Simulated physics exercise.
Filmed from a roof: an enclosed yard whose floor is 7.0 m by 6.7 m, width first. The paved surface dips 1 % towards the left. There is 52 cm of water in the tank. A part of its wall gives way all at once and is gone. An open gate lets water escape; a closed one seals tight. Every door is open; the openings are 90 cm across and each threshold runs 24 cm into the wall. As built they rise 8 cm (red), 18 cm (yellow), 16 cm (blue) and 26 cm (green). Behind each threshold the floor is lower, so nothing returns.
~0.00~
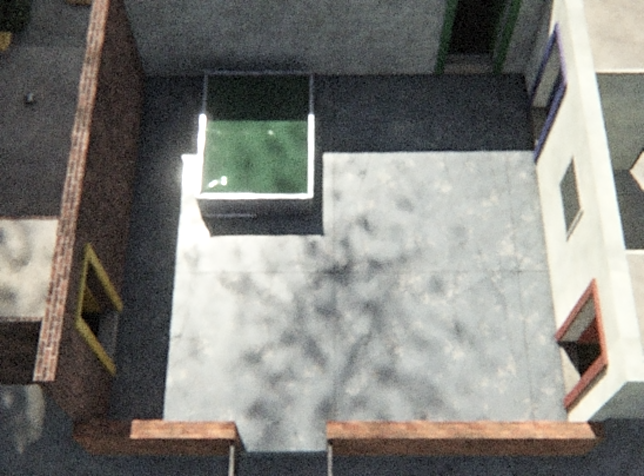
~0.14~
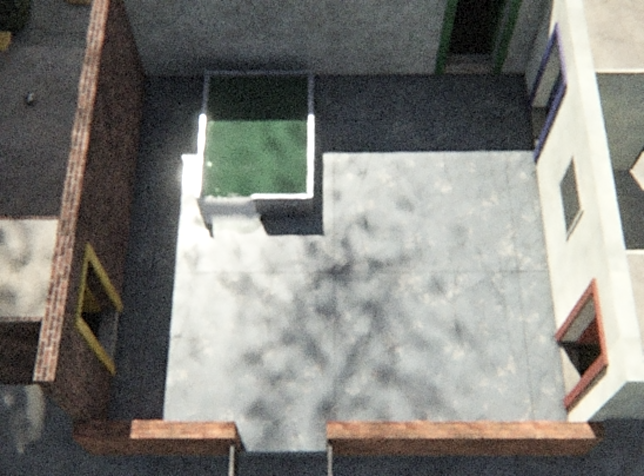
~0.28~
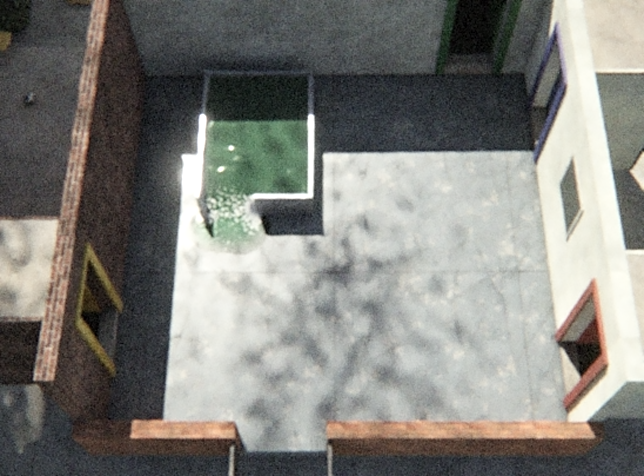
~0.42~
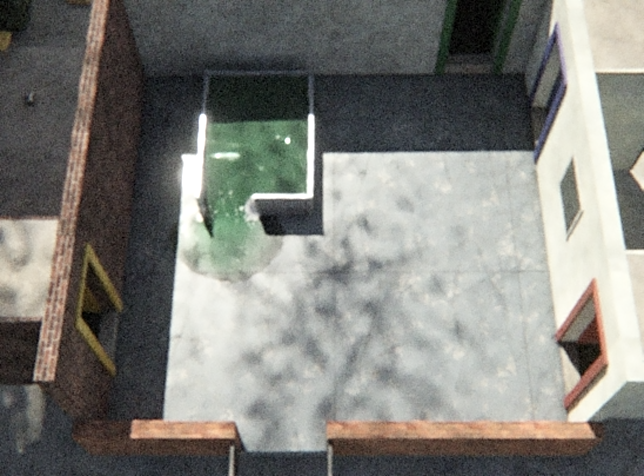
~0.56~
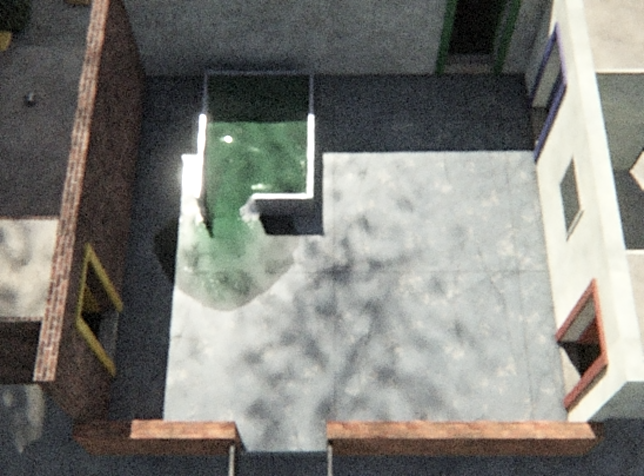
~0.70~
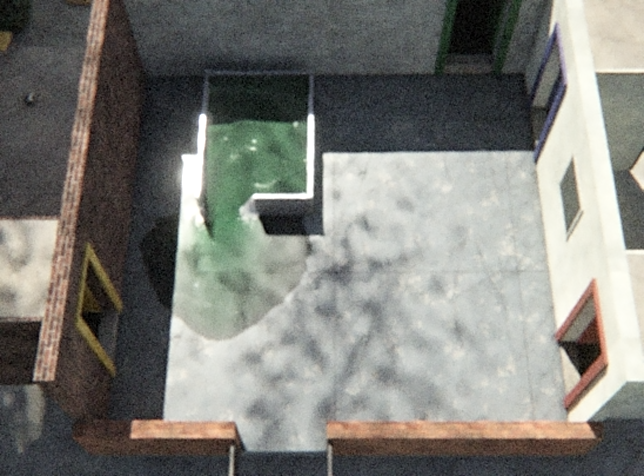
Walled yard seen from above, part of a tank's front wall vanishing and green water pouring out, spreading across the pale floor.
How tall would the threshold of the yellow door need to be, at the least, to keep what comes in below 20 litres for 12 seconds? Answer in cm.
Some 12 cm above the ground.
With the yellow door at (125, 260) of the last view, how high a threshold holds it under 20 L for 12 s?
About 8.0 cm.
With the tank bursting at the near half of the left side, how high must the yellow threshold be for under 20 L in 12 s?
Then roughly 5.5 cm.
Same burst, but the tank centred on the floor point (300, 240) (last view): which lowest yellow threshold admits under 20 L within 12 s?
Then roughly 6.5 cm.
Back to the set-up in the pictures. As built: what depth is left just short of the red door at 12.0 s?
Some 4.0 cm.
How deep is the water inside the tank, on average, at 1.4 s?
Some 41 cm.
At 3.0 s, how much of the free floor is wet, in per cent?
Near 30 per cent is wet.
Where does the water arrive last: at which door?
It is the green one.
After 1.4 s water covers 20 % of the floor, deepest (29 cm) near (226, 223); 4 cm at the yellow door, 0 litres in over its 18 cm threshold.
After 3.0 s water covers 30 % of the floor, deepest (29 cm) near (122, 400); 13 cm at the yellow door, 0 litres in over its 18 cm threshold.
After 12.0 s water covers 90 % of the floor, deepest (10 cm) near (106, 435); 8 cm at the yellow door, 1 litre in over its 18 cm threshold.
At the yellow door as built, the water arrived by 1.4 s and peaked near 17 cm at 4.4 s.
With a threshold of 9.5 cm, 62 litres would have come in within the 12 s; with 13 cm, 12 litres. So under 20 litres takes about 12 cm.
